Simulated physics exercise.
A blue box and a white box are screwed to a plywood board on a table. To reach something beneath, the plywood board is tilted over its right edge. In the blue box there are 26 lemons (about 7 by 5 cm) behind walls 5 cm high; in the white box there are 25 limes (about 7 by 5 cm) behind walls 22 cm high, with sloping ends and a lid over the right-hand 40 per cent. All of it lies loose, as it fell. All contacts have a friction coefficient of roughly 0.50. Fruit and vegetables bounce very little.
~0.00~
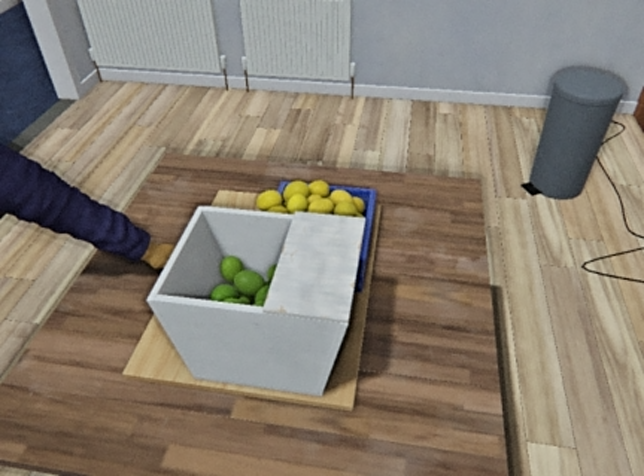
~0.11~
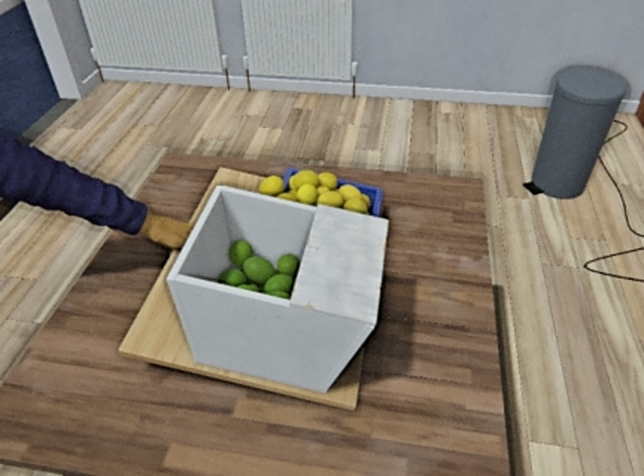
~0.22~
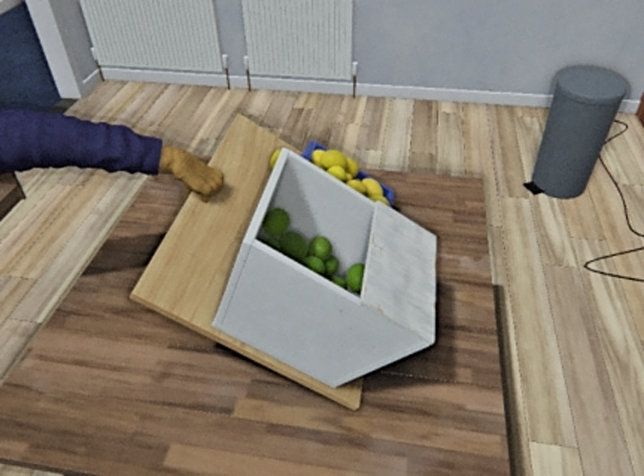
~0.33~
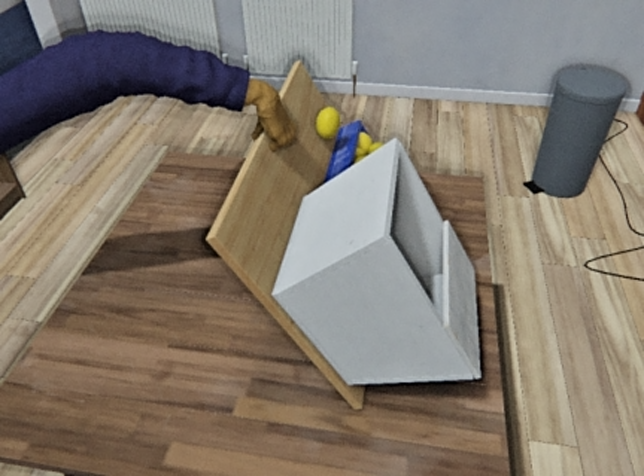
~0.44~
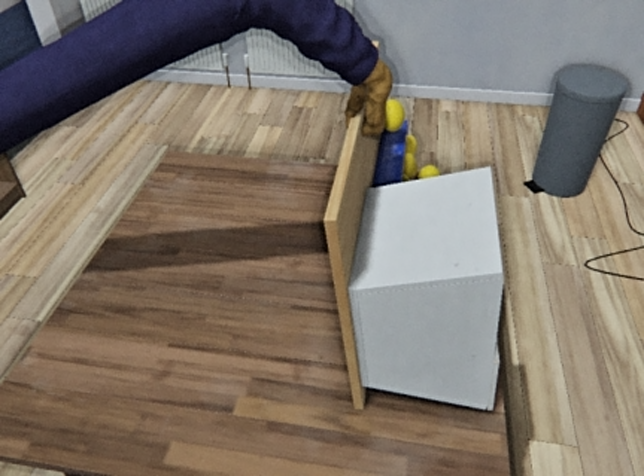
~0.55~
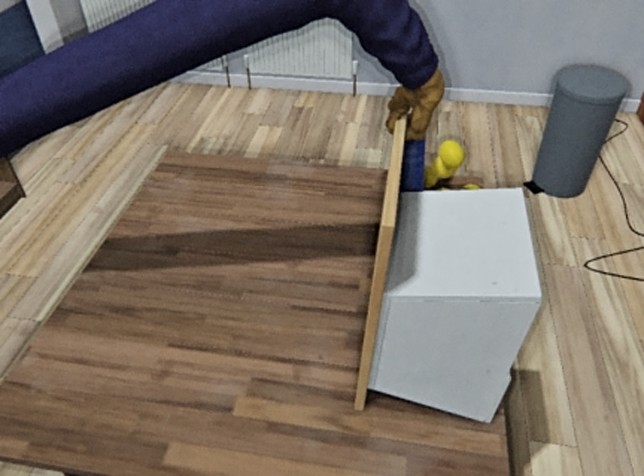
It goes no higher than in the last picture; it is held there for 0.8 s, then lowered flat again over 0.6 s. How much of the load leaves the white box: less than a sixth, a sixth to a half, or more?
The white box loses less than a sixth of its limes.
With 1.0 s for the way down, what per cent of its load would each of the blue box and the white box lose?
In that case blue box 90, white box 10 per cent.
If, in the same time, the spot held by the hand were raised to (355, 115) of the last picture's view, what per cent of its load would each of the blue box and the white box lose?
Then blue box 70, white box 0 per cent.
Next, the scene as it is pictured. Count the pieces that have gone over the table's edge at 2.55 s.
About 18.
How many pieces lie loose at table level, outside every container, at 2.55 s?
Some 8 pieces.
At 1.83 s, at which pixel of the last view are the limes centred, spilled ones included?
Around (322, 300).
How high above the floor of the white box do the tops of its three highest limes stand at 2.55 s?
About 11 cm.
After 0.87 s, tilt 93°; 22 of 26 out of the blue box and 2 of 25 out of the white box.
After 1.27 s, tilt 93°; 23 of 26 out of the blue box and 2 of 25 out of the white box.
After 1.83 s, tilt 10°; 23 of 26 out of the blue box and 2 of 25 out of the white box.
Outcome (at 2.55 s), 23 of 26 out of the blue box and 2 of 25 out of the white box. Asked share, 2 of 25, 8 per cent.
